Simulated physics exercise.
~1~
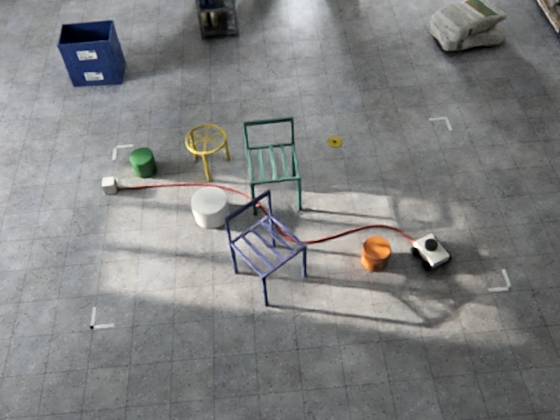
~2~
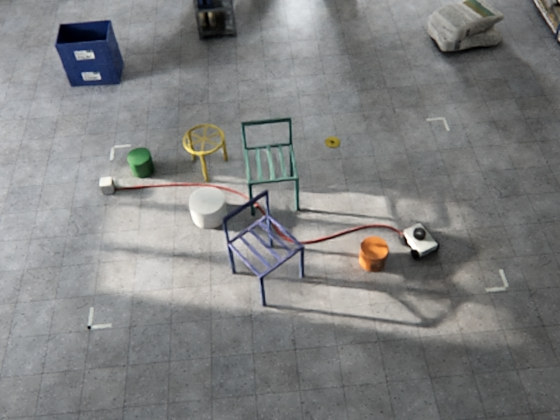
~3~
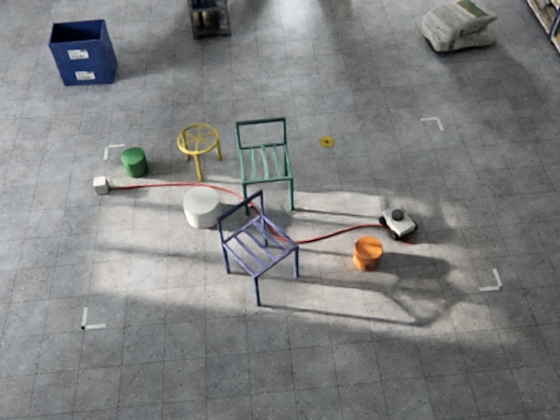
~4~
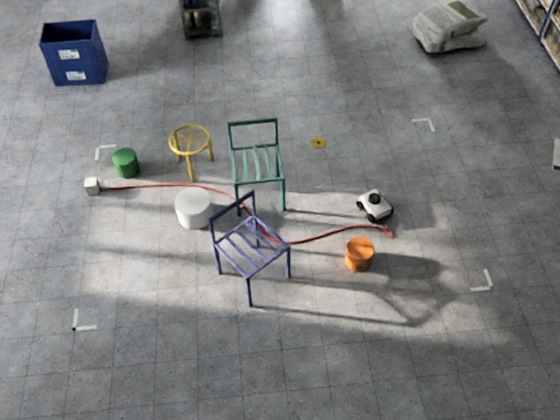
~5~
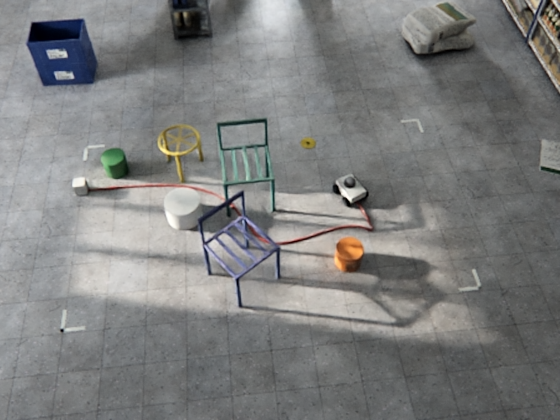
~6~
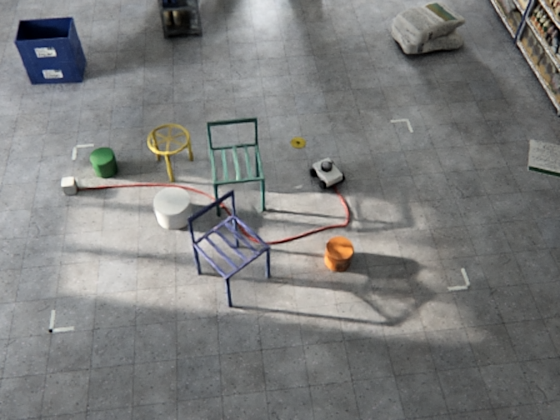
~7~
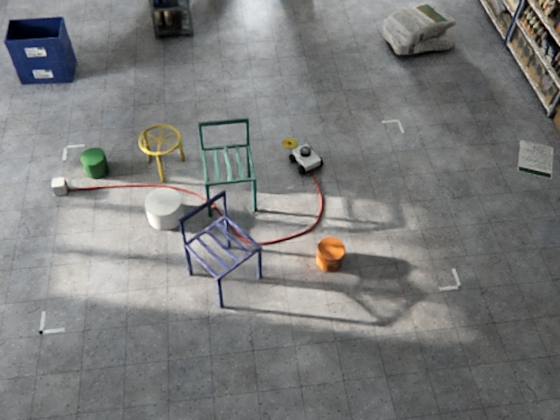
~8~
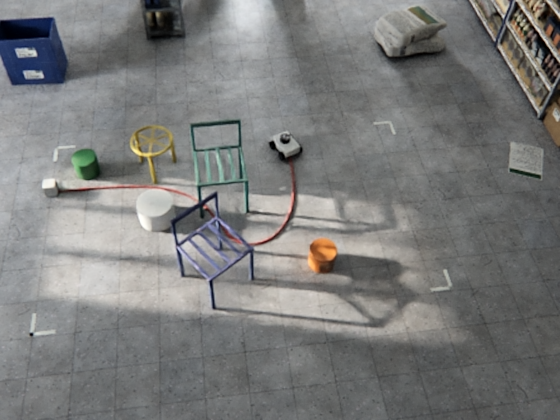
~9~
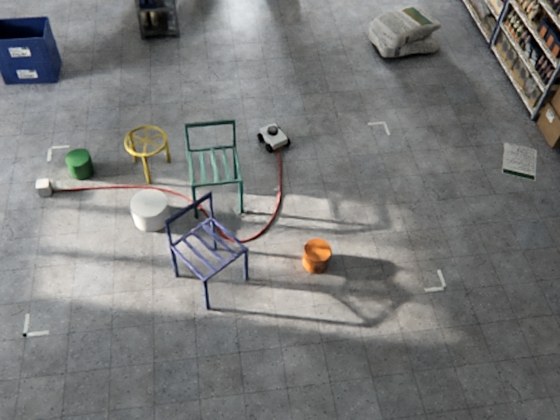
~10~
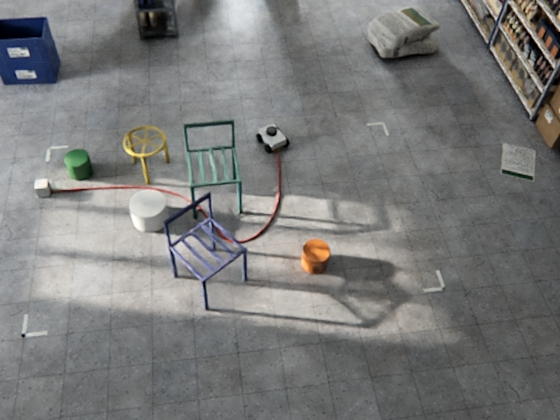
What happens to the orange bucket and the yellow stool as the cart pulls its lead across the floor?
Neither one is moved. The orange bucket and the yellow stool both stay where they stand on the floor.
